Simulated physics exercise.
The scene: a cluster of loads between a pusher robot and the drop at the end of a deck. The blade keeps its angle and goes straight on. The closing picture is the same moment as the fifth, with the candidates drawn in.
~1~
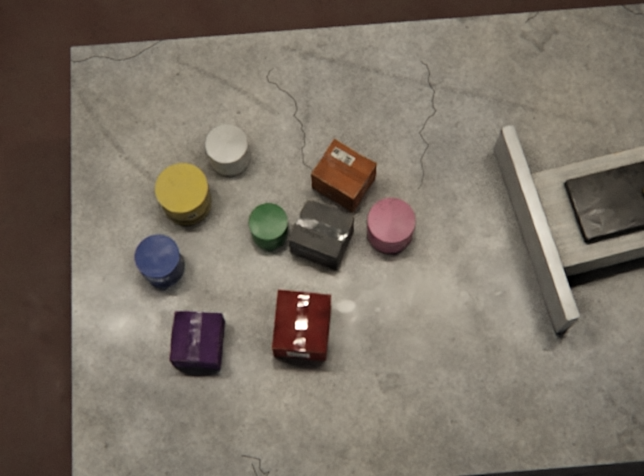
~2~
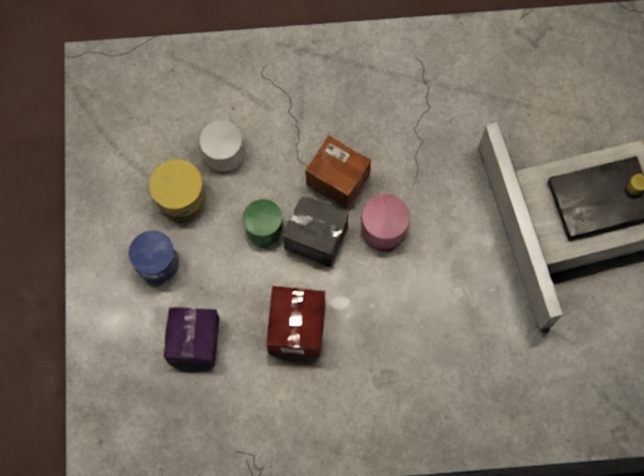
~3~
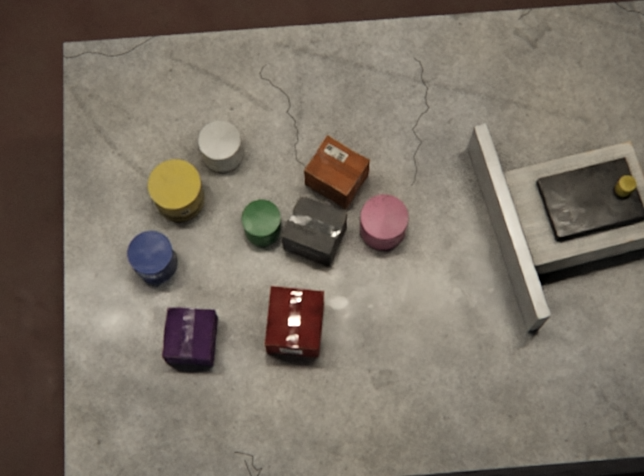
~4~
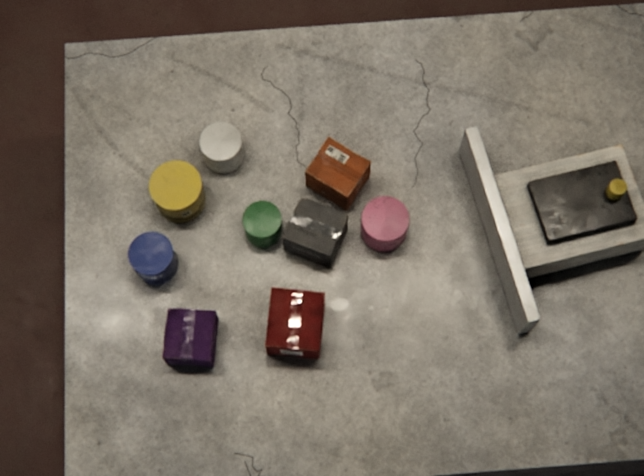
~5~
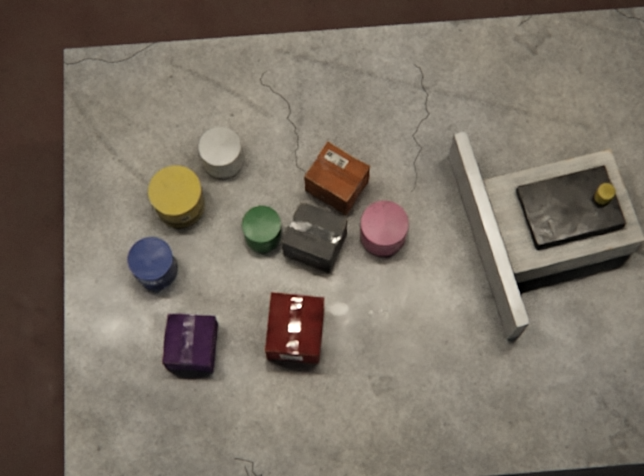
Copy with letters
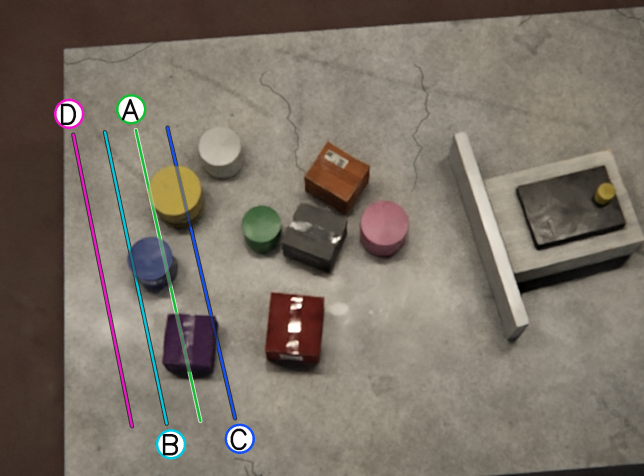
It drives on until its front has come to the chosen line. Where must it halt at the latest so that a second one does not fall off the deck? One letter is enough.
Line A.
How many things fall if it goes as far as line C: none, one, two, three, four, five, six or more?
In all, none.
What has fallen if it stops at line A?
The blue pail goes over.
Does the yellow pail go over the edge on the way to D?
Yes.
On the marked copy, A at (167, 269); B at (134, 271); C at (200, 266); D at (101, 274).
With A. Early on, robot (447, 217); green canister (242, 230); orange parcel (311, 183).
Further on, robot (329, 226); blue pail (127, 274); green canister (131, 233).
At the end, robot (240, 233); blue pail over the edge; yellow pail (71, 198); one fallen.
As for the rest, B drops three; C is within the limit but short; D drops five.
